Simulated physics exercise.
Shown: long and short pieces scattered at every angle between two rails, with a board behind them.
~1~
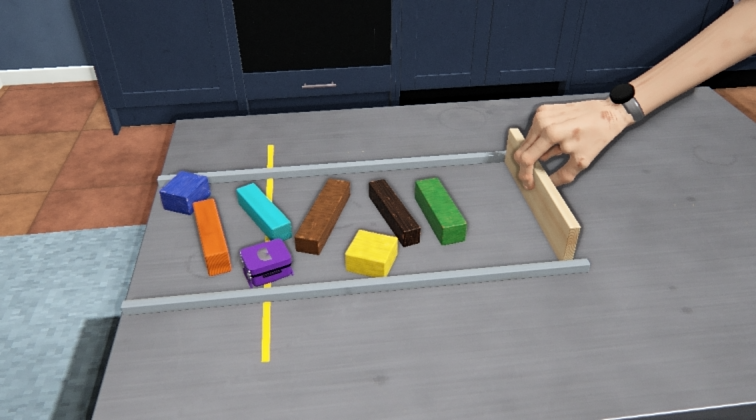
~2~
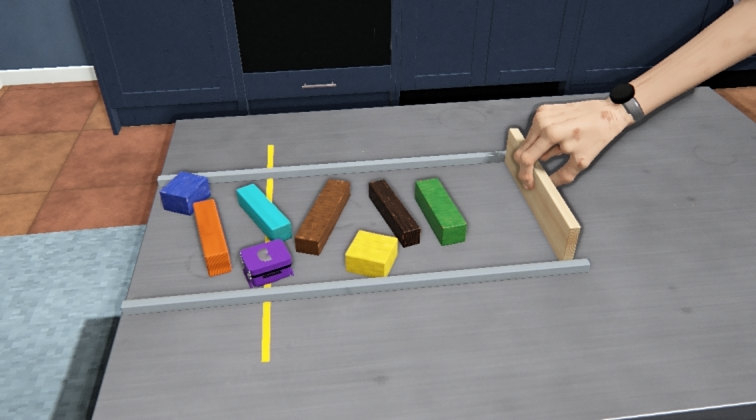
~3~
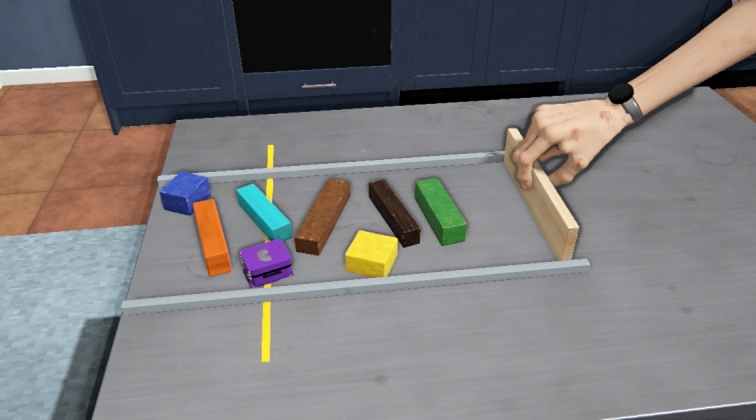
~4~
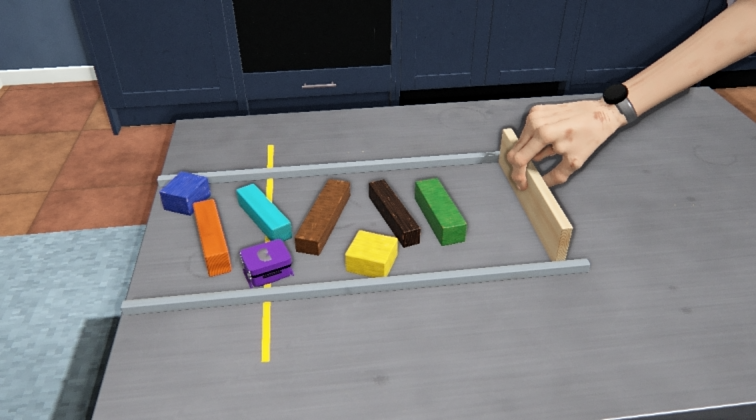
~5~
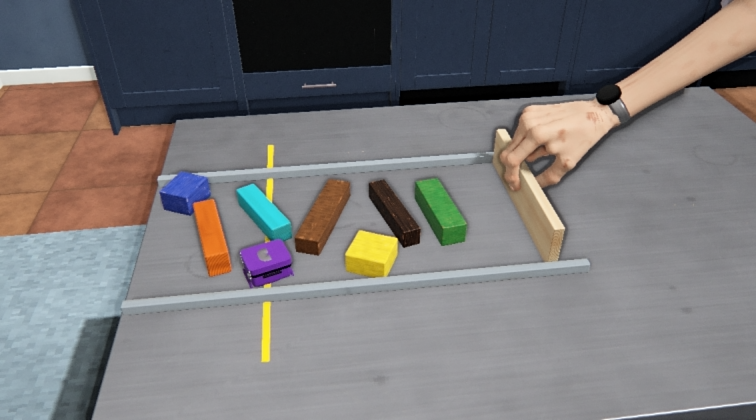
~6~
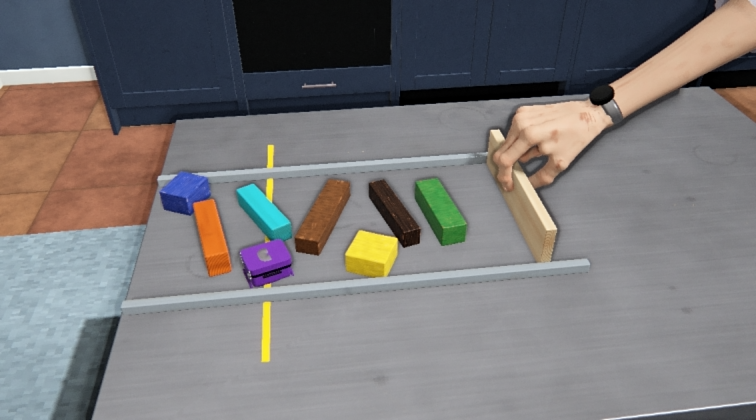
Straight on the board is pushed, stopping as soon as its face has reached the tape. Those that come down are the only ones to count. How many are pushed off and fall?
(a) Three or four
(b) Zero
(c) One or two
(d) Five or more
Zero.
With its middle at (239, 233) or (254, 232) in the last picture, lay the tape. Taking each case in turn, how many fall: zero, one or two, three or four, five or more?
For each place: One to two; not one.
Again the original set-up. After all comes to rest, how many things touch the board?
Count: 2.
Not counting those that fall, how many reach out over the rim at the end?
Expected count: 1.
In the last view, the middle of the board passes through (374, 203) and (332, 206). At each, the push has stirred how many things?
By then 4, and later 6.
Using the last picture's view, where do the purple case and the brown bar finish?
In the last picture the first middle sits at (206, 275) and the other at (212, 223).
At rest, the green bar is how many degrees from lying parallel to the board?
It comes to around 0 degrees.
Soon after, none off yet; blue block at rest near (186, 193); orange stick at rest near (211, 236); turquoise stick at rest near (263, 213).
In the end, the number that fall off is zero.
